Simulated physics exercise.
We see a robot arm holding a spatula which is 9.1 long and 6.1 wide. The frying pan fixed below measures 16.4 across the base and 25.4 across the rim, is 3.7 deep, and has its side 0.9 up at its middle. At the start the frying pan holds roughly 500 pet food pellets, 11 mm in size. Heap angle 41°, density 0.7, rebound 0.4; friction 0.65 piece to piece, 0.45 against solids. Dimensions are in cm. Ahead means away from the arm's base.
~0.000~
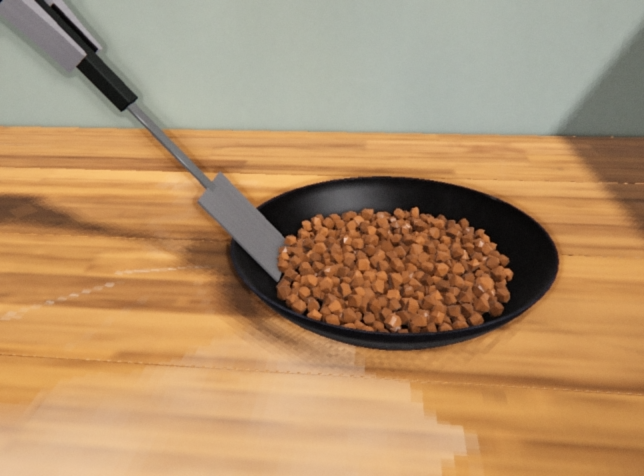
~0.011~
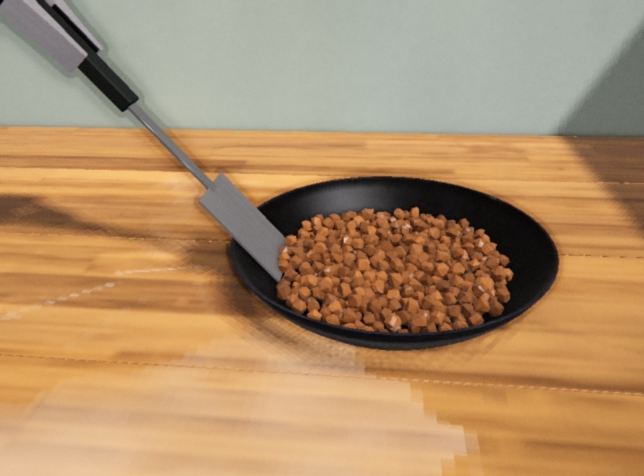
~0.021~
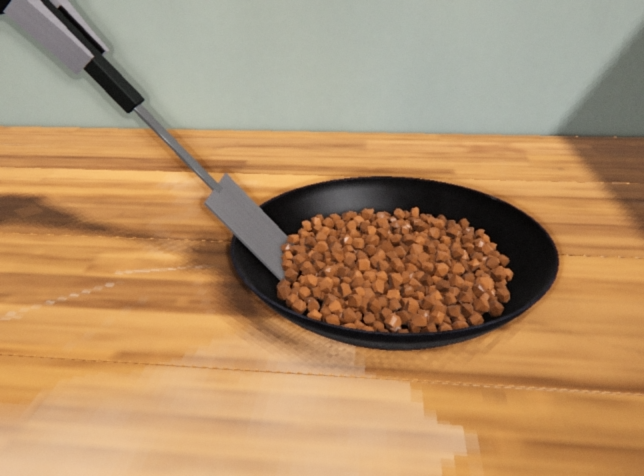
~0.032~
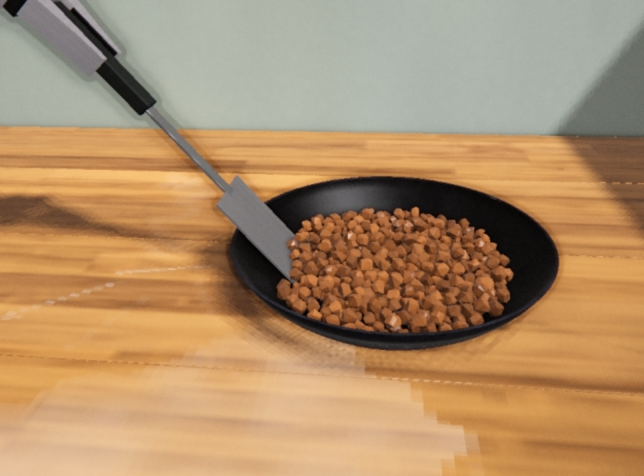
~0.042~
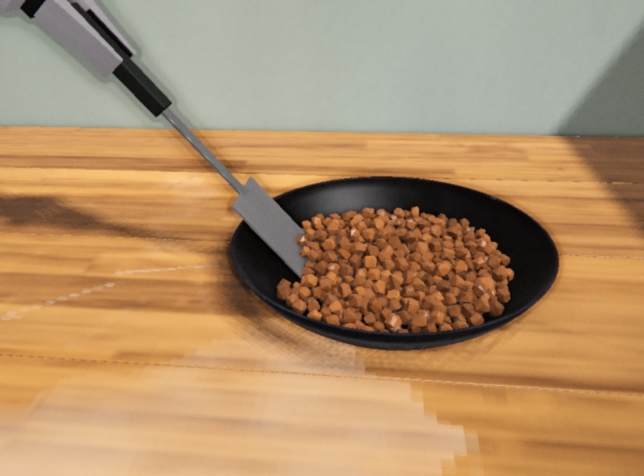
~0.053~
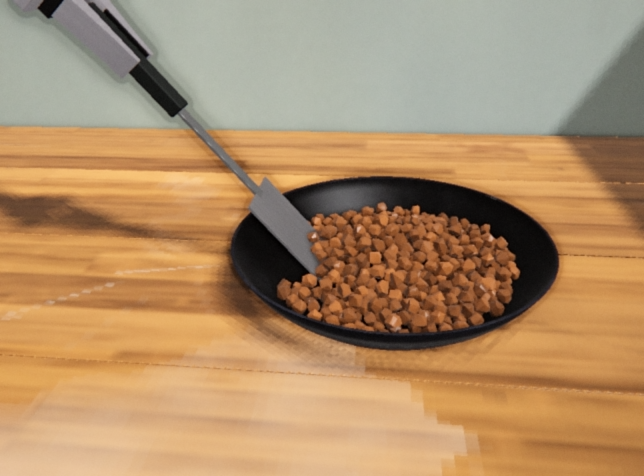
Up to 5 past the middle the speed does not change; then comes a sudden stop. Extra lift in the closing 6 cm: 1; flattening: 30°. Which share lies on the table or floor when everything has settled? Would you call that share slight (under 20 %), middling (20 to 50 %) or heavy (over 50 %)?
It is slight.
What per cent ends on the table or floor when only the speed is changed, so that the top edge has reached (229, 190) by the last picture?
Roughly 5 per cent.
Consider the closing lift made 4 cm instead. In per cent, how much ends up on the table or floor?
Close to 10 in a hundred.
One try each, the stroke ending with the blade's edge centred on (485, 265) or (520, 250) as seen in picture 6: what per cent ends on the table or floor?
I'd say some 10 per cent, then some 30 per cent.
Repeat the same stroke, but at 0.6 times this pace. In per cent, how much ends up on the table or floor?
0 %.
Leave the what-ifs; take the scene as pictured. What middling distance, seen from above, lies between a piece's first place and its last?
The figure is about 3 cm.
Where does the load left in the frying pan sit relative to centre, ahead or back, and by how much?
I'd say it's roughly 4.0 cm toward the front.
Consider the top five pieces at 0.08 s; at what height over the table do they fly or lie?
I'd put it close to 5 cm.
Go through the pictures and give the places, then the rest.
In the first picture, spatula top edge at (209, 186), sloping 50°; upper third of the load around (392, 251), from x 285 to 505, top at y 215; 495 in the frying pan.
In the second picture, spatula top edge at (210, 186), sloping 50°; upper third of the load around (392, 251), from x 285 to 505, top at y 215.
In the third picture, spatula top edge at (215, 187), sloping 50°; upper third of the load around (392, 251), from x 285 to 505, top at y 215.
In the fourth picture, spatula top edge at (227, 189), sloping 50°; upper third of the load around (387, 249), from x 285 to 505, top at y 215.
In the fifth picture, spatula top edge at (242, 191), sloping 50°; upper third of the load around (388, 247), from x 285 to 510, top at y 215.
In the sixth picture, spatula top edge at (257, 191), sloping 50°; upper third of the load around (395, 246), from x 285 to 515, top at y 210; 495 in the frying pan.
After 0.08 s, sloping 49°, highest piece 5 above the table; 495 in the frying pan.
After 0.10 s, sloping 39°, highest piece 6 above the table; 495 in the frying pan.
After 0.32 s, sloping 20°, highest piece 5 above the table; 486 in the frying pan, 9 on the table or floor.
After 1.37 s, sloping 20°, highest piece 5 above the table; 486 in the frying pan, 9 on the table or floor.
At rest, 486 in the frying pan, 9 on the table or floor. That is 2 % on the table or floor.
